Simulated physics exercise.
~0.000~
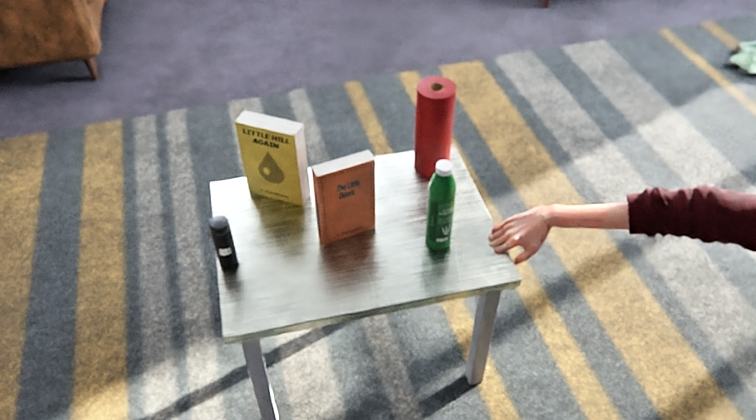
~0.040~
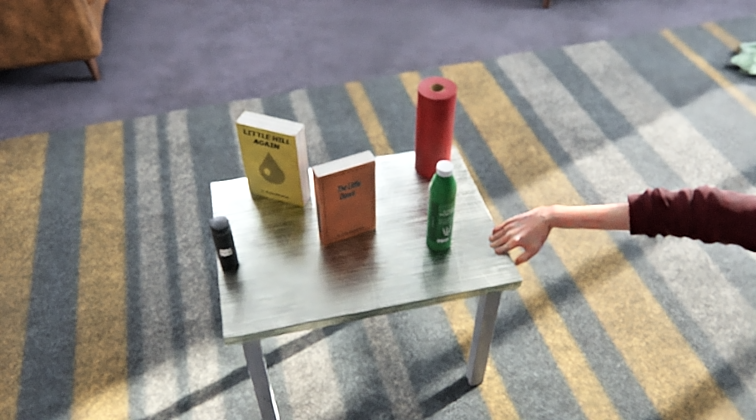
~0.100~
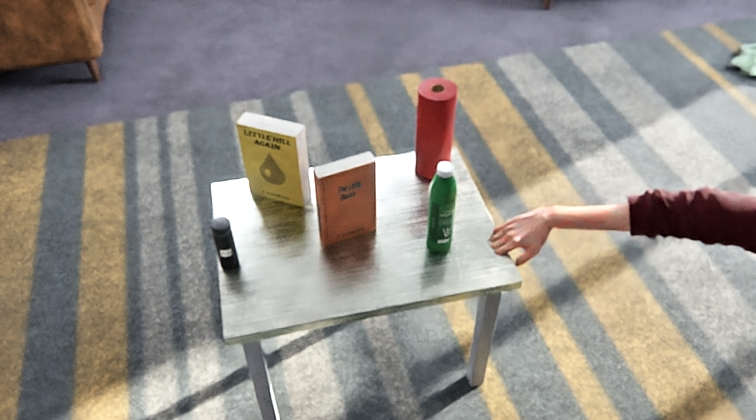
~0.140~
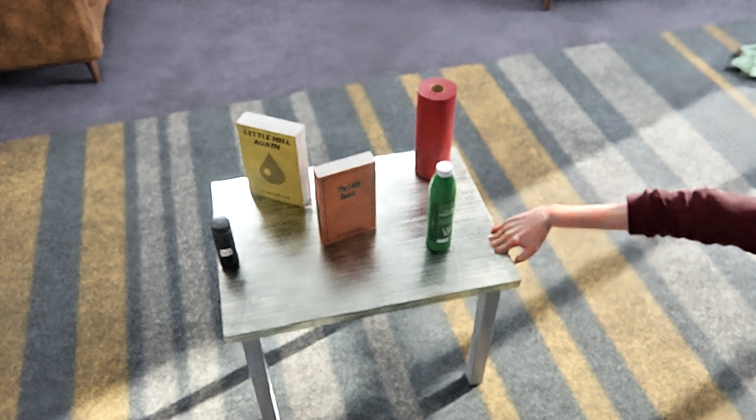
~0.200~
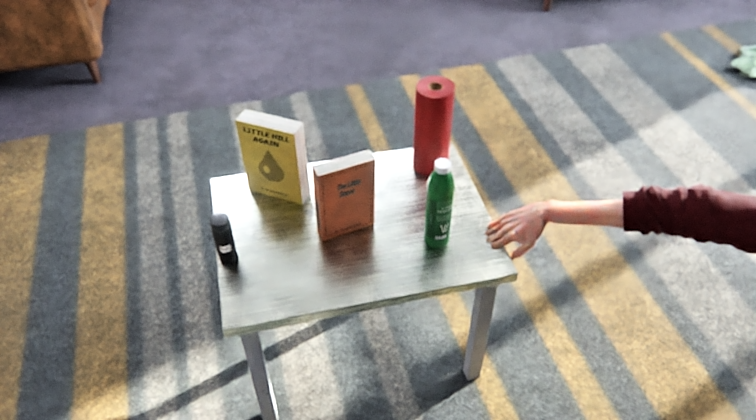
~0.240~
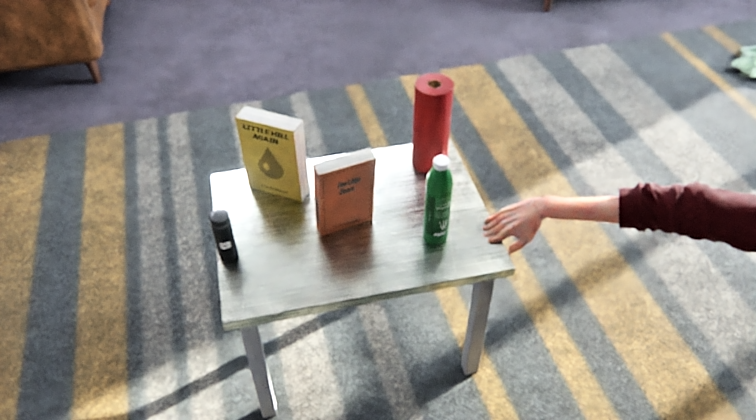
In the video, a hand rests at the right edge of a side table holding two books, a black shaker, a green bottle and a red roll, then the table shifts slightly, with the objects moving along with it.
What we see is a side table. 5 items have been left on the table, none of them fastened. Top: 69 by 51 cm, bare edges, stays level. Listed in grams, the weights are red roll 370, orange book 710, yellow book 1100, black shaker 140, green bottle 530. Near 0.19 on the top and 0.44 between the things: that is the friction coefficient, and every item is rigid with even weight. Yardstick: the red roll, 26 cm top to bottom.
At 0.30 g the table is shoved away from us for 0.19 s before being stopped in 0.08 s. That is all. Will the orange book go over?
It will go over.
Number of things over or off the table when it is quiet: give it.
The tally is 1.
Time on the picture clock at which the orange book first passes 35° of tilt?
Answer: About 0.8 s.
Around 0.44 s, table along by 7 cm.
Around 0.74 s, table along by 7 cm; orange book at 34° to upright near (332, 168).
Finally (1.4 s), on their side or leaning hard on the table, orange book; the other 4 still in place (within 5 cm). In the last view, orange book near (345, 191).
